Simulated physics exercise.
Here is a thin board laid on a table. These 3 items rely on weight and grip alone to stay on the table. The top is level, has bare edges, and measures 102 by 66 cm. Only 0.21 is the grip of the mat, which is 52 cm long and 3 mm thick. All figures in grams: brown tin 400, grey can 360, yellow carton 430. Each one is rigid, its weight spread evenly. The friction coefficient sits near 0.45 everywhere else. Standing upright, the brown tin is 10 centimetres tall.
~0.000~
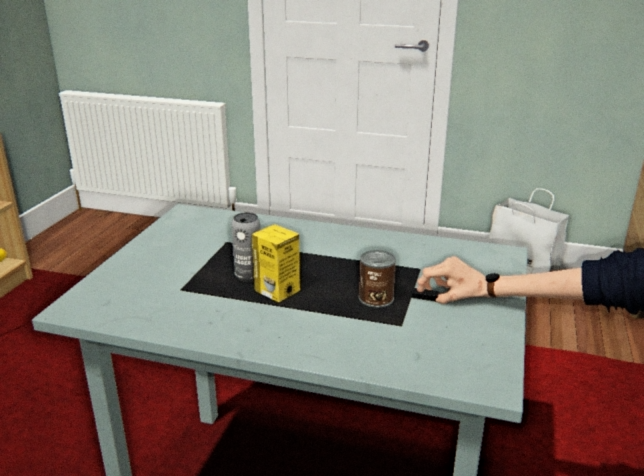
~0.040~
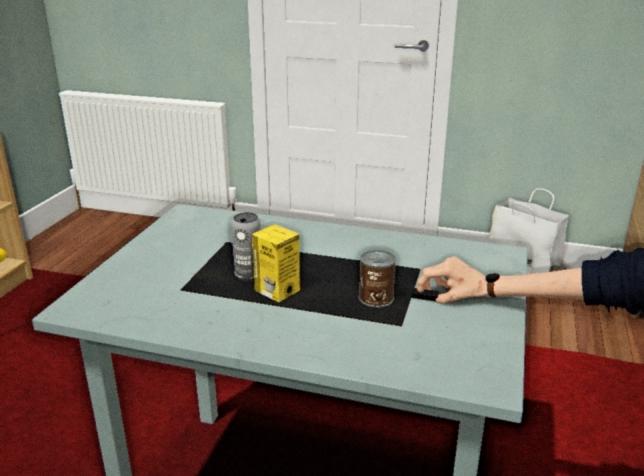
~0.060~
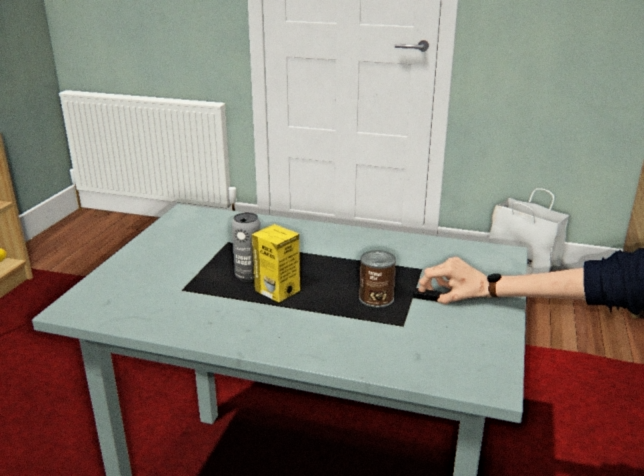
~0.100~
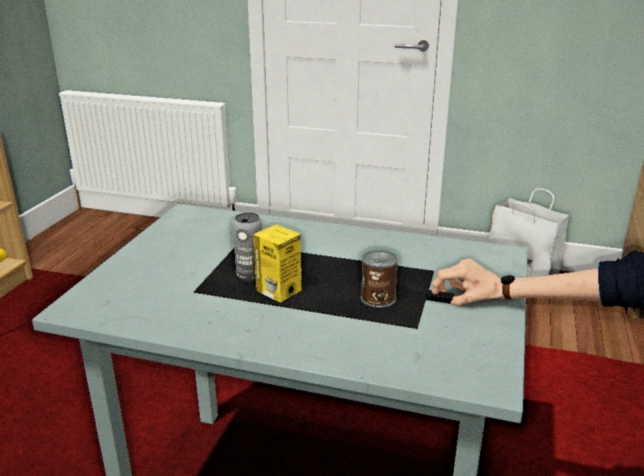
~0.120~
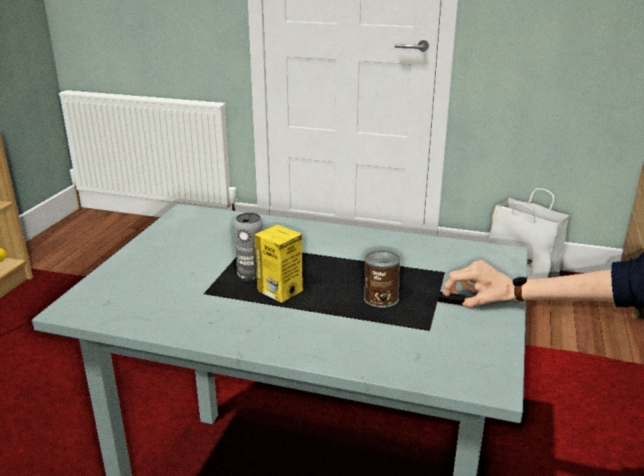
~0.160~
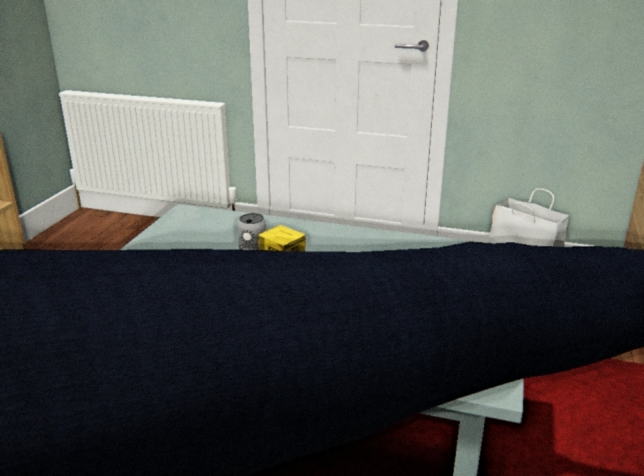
At the start, a hand at the right grips the edge of a dark mat on a pale table, with a grey can, a yellow carton and a brown tin on it. The hand slides the mat slightly right while the objects barely shift, then a dark sleeve covers much of the view.
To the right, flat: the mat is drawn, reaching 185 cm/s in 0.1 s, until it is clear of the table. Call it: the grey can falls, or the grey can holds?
It holds.
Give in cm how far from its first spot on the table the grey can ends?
About 4 cm.
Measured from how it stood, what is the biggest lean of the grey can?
Max tilt: Approx. 6°.
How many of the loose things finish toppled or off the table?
The count is 1.
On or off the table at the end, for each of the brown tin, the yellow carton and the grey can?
At the end the brown tin leaves its base, the yellow carton remains on its base and the grey can remains on its base.
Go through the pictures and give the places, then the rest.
In the first frame, 0 cm of pull; grey can (247, 248); brown tin (377, 279).
In the second frame, 0 cm of pull; brown tin (377, 279); yellow carton (276, 263).
In the third frame, 0 cm of pull; brown tin (377, 278); yellow carton (276, 263).
In the fourth frame, 3 cm of pull; brown tin (379, 278); yellow carton (278, 263).
In the fifth frame, 6 cm of pull; brown tin (382, 279); yellow carton (279, 263).
In the sixth frame, 13 cm of pull.
By 0.36 s, 50 cm of pull; grey can tilted 5° near (265, 250); brown tin 15 cm from its spot; yellow carton 6 cm from its spot.
By 0.66 s, 103 cm of pull; brown tin now off the table; grey can 3 cm from its spot near (261, 251); yellow carton 6 cm from its spot.
When it is over (1.1 s), off the table and tipped over, brown tin; not toppled but over 6 cm from the start, yellow carton; grey can within 6 cm of the start. End places, in pixels of the last picture, grey can near (261, 251).
